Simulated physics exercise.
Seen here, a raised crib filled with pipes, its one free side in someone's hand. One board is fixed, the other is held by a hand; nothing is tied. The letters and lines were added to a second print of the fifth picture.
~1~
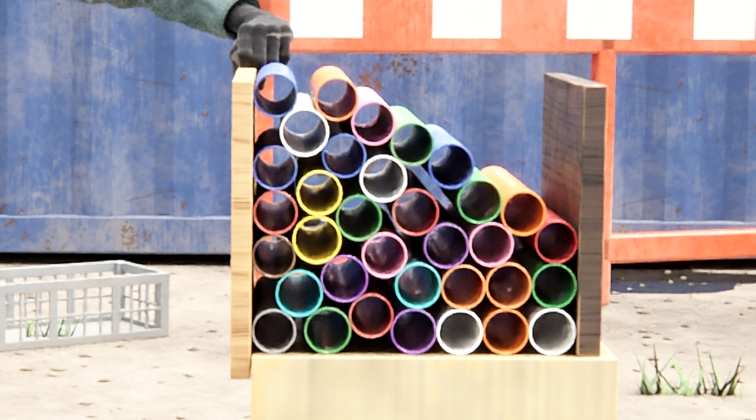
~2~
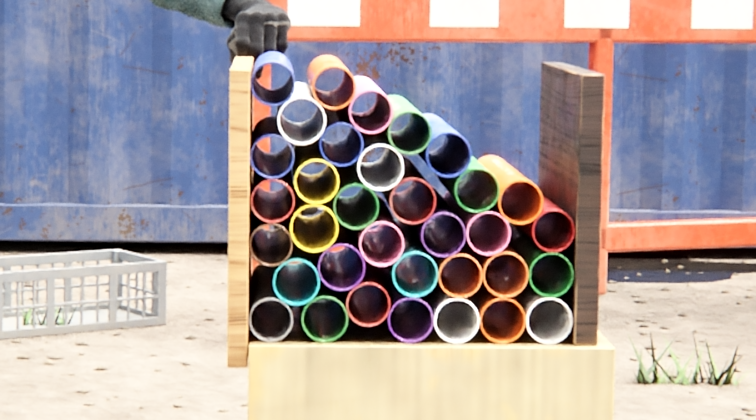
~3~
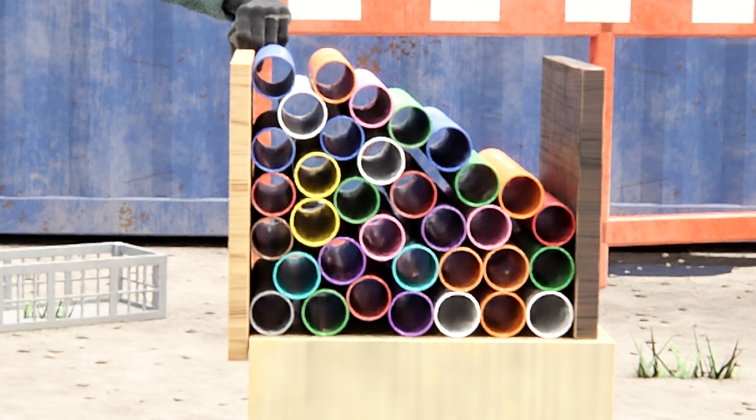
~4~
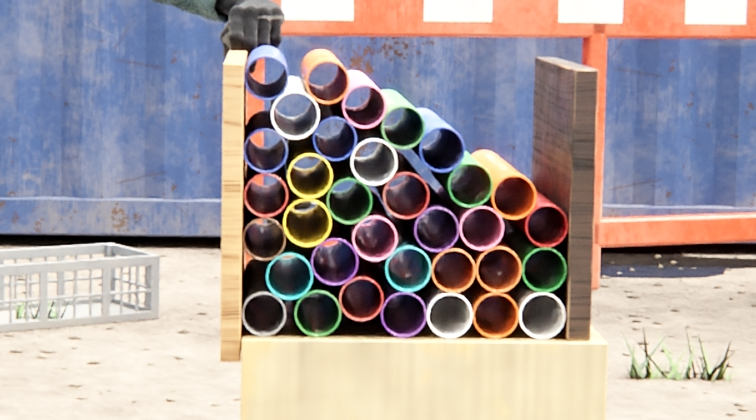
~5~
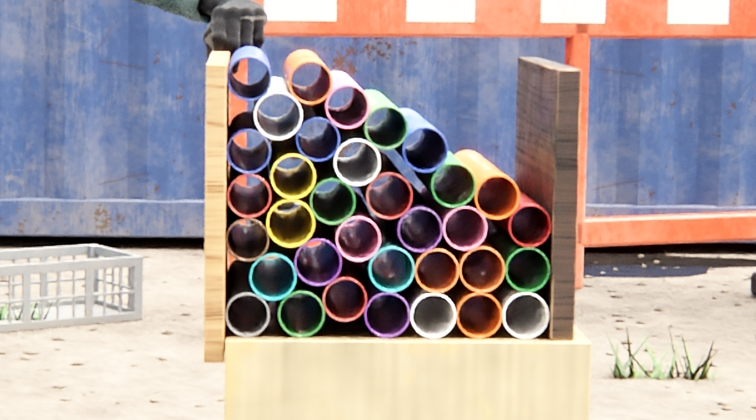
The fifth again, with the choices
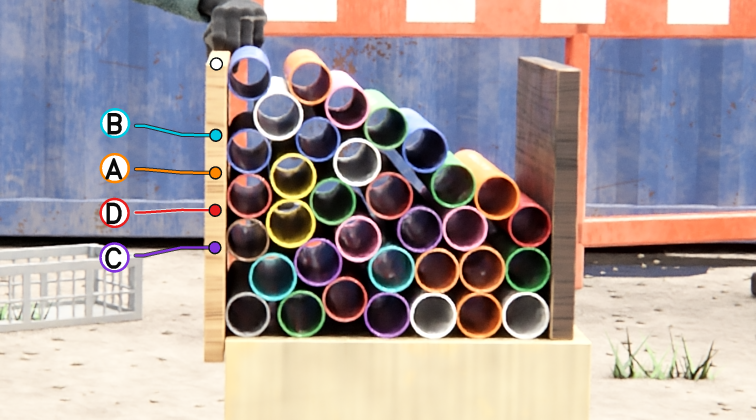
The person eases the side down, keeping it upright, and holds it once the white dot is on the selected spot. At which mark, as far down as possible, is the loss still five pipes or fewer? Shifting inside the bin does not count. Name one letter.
It can be let down to D.
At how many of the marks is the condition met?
The number is three.
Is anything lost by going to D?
Yes.
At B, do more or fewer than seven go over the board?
At B, fewer than seven.
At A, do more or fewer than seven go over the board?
At A, fewer than seven.
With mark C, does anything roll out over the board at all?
Yes.
On the marked copy, A at (215, 173); B at (216, 136); C at (215, 248); D at (215, 210); the white dot at (216, 64).
Taking D. A third of the way, top of the board (227, 132).
Two thirds of the way, top of the board (226, 207).
When it is over, top of the board (226, 210), four out over the board.
As for the rest, A one out over the board; B none out over the board; C more than five out over the board.
